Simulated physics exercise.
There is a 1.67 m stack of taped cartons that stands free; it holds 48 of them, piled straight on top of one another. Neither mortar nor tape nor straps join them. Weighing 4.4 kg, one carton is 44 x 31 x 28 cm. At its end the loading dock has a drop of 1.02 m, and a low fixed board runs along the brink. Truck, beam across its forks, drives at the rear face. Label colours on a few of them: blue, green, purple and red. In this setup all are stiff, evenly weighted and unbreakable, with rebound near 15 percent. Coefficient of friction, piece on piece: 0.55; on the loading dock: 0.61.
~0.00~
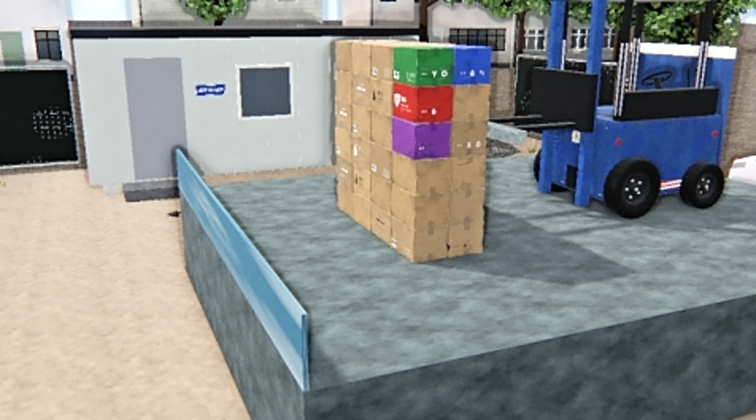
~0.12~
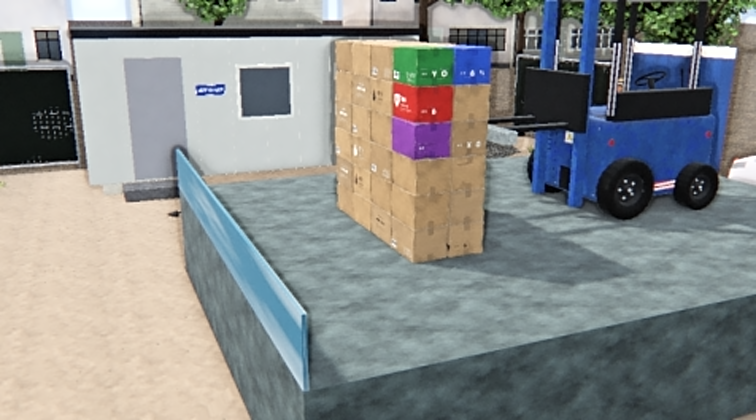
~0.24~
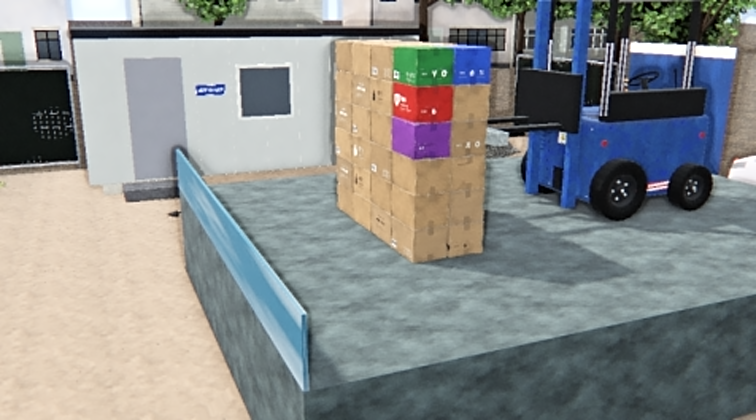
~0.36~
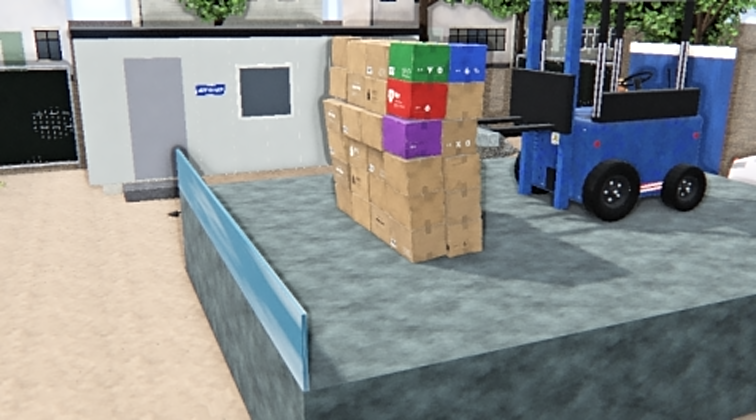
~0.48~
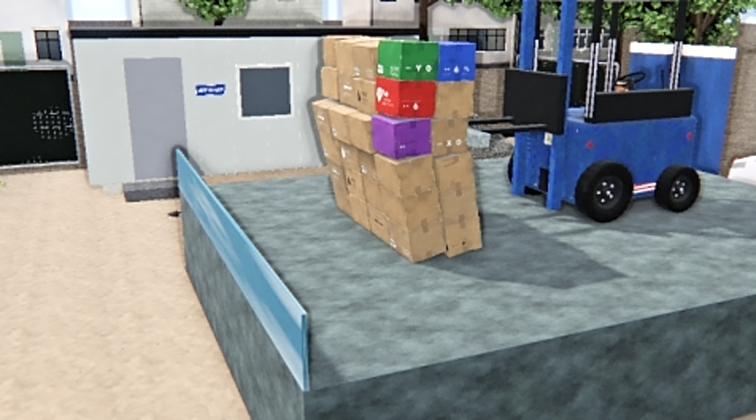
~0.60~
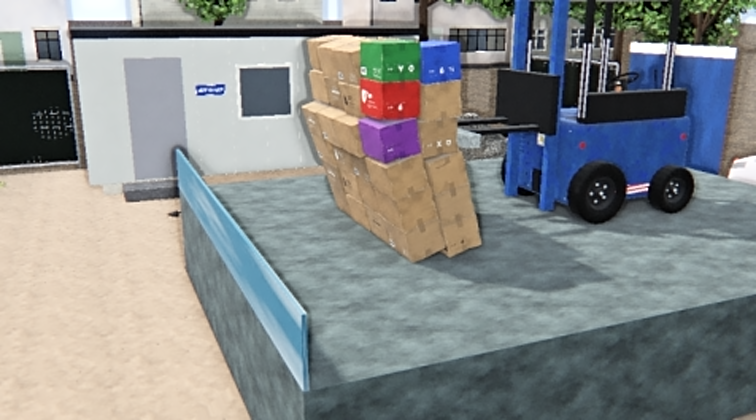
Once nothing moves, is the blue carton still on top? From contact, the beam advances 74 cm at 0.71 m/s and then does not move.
Yes.
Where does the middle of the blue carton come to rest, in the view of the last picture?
In the last picture it comes to a stop at about (266, 162).
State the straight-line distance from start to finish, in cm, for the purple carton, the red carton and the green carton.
Here purple ends up 150 centimetres away, red 160 centimetres and green 350 centimetres.
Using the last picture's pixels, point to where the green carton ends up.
Near pixel (96, 405).
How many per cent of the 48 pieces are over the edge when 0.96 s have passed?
0 per cent.
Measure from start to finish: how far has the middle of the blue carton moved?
Close to 170 cm, in a straight line.
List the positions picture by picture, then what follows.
In the first picture (pixels give the middle of a visible side), beam (519, 138) 16 cm from the stack; blue carton (474, 66); purple carton (433, 141); green carton (436, 67); none has stirred.
Beam (510, 139) 7 cm from the stack; blue carton (474, 66), in the second picture.
Beam (501, 140) 14 mm in; blue carton (473, 66), in the third picture.
Beam (491, 140) 10 cm in; blue carton (469, 64) 49 mm from its place; purple carton (424, 140) 8 cm from its place; steepest lean 6°, the carton at (340, 173); movement in 39 of them, in the fourth picture.
Beam (482, 141) 18 cm in; blue carton (458, 63) 14 cm from its place; purple carton (413, 139) 4° from how it stood; steepest lean 12°, the carton at (329, 147); movement in 39 of them, in the fifth picture.
Beam (472, 142) 27 cm in; blue carton (443, 64) 5° from how it stood; purple carton (401, 141) 11° from how it stood; red carton (402, 101) 29 cm from its place; steepest lean 18°, the carton at (341, 201); movement in 44 of them, in the sixth picture.
After 0.74 s, none of the 48 cartons over the edge, 45 disturbed; blue carton 13° from how it stood; purple carton 24° from how it stood.
After 0.96 s, none of the 48 cartons over the edge, 45 disturbed; blue carton 35° from how it stood, 17 cm lower; red carton 41° from how it stood, 18 cm lower.
After 1.20 s, none of the 48 cartons over the edge, 45 disturbed; blue carton 61° from how it stood, 58 cm lower; purple carton 69° from how it stood, 58 cm lower.
After 1.66 s, 4 of the 48 cartons over the edge; blue carton 57° from how it stood, 66 cm lower; green carton on its side.
In the end (3.2 s), 5 of the 48 cartons over the edge; blue carton 57° from how it stood, 66 cm lower; green carton on its side; purple carton 57° from how it stood, 77 cm lower. From the last view, middles, blue carton near (266, 162), green carton near (96, 405).
